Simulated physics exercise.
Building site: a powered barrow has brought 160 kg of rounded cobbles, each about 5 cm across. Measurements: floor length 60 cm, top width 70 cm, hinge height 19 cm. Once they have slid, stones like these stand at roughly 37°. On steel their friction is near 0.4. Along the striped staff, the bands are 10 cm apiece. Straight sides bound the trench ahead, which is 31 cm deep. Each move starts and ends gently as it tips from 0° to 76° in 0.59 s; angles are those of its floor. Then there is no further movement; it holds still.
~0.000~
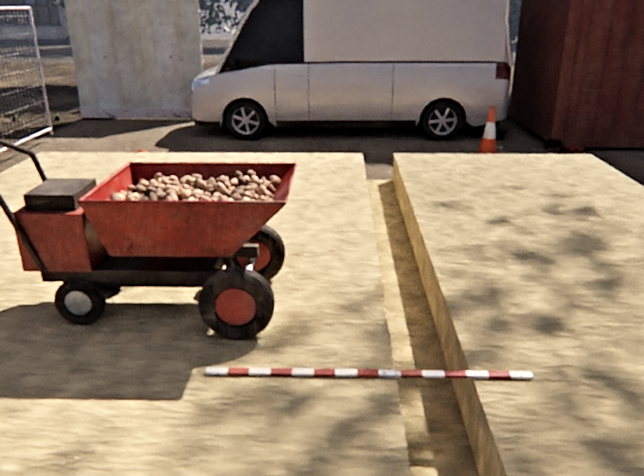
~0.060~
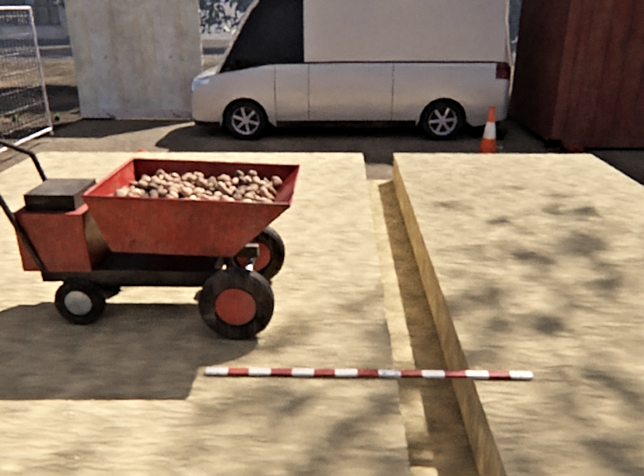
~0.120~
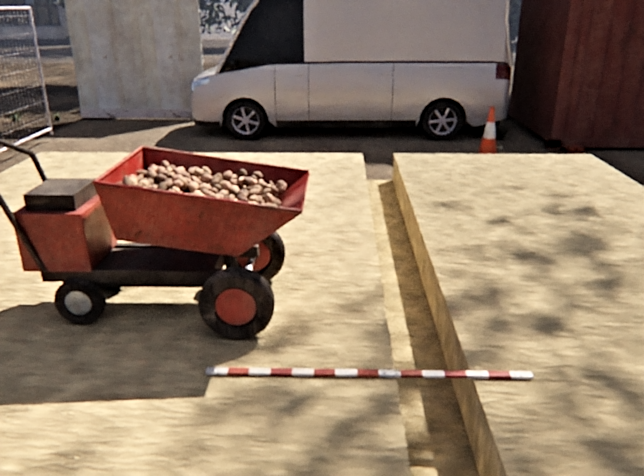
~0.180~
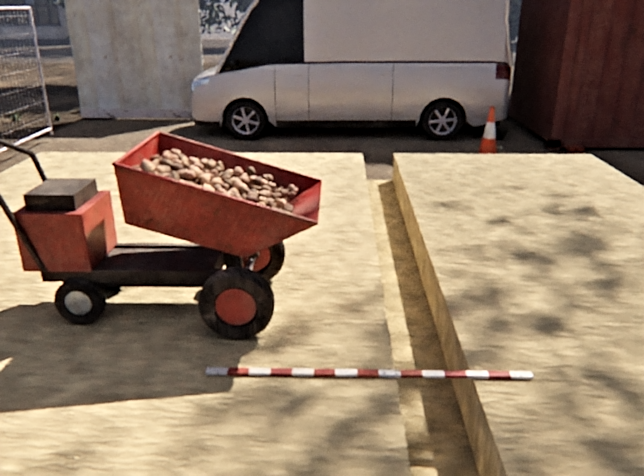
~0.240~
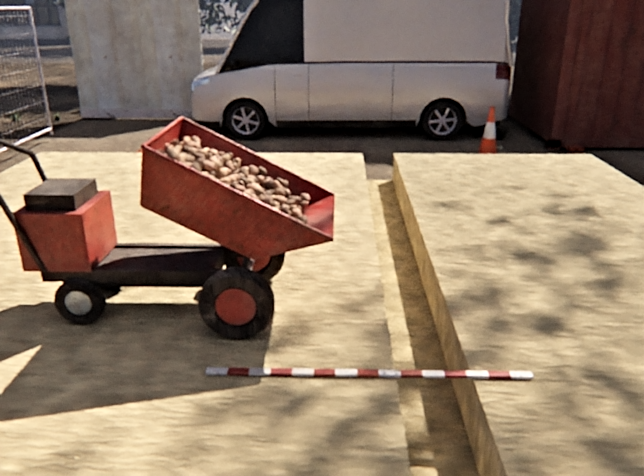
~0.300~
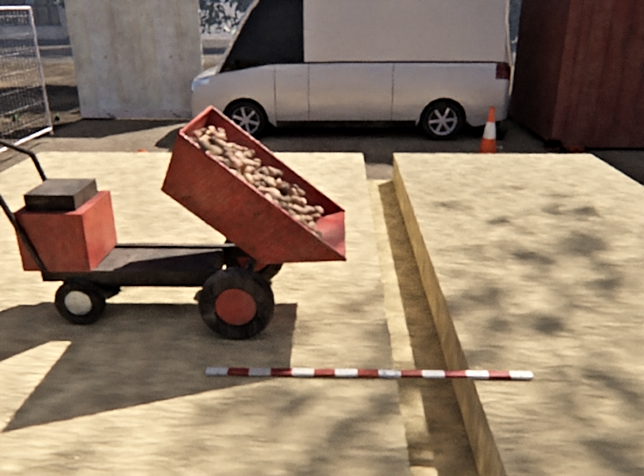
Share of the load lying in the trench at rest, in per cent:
70 per cent.
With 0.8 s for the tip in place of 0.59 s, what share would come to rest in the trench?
Trench share: Approx. 70%.
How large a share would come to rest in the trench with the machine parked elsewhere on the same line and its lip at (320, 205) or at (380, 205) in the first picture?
Roughly 85 per cent, then 25 per cent.
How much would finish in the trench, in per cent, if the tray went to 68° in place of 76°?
Trench share: Approx. 85%.
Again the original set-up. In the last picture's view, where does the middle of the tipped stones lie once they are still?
At about pixel (416, 341) in the last view.
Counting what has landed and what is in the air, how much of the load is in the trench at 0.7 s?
Close to 25 per cent at that time.
After 0.4 s the floor is at 64°; 100 % in the tray; the foremost stones are at (345, 274).
After 0.7 s the floor is at 76°; 64 % in the tray, 11 % short of the trench, 25 % in the trench; the foremost stones are at (432, 317).
After 1.0 s the floor is at 76°; 15 % in the tray, 12 % short of the trench, 66 % in the trench, 6 % past the trench; the foremost stones are at (559, 307).
After 3.0 s the floor is at 76°; 12 % in the tray, 12 % short of the trench, 70 % in the trench, 6 % past the trench; the foremost stones are past the picture's edge.
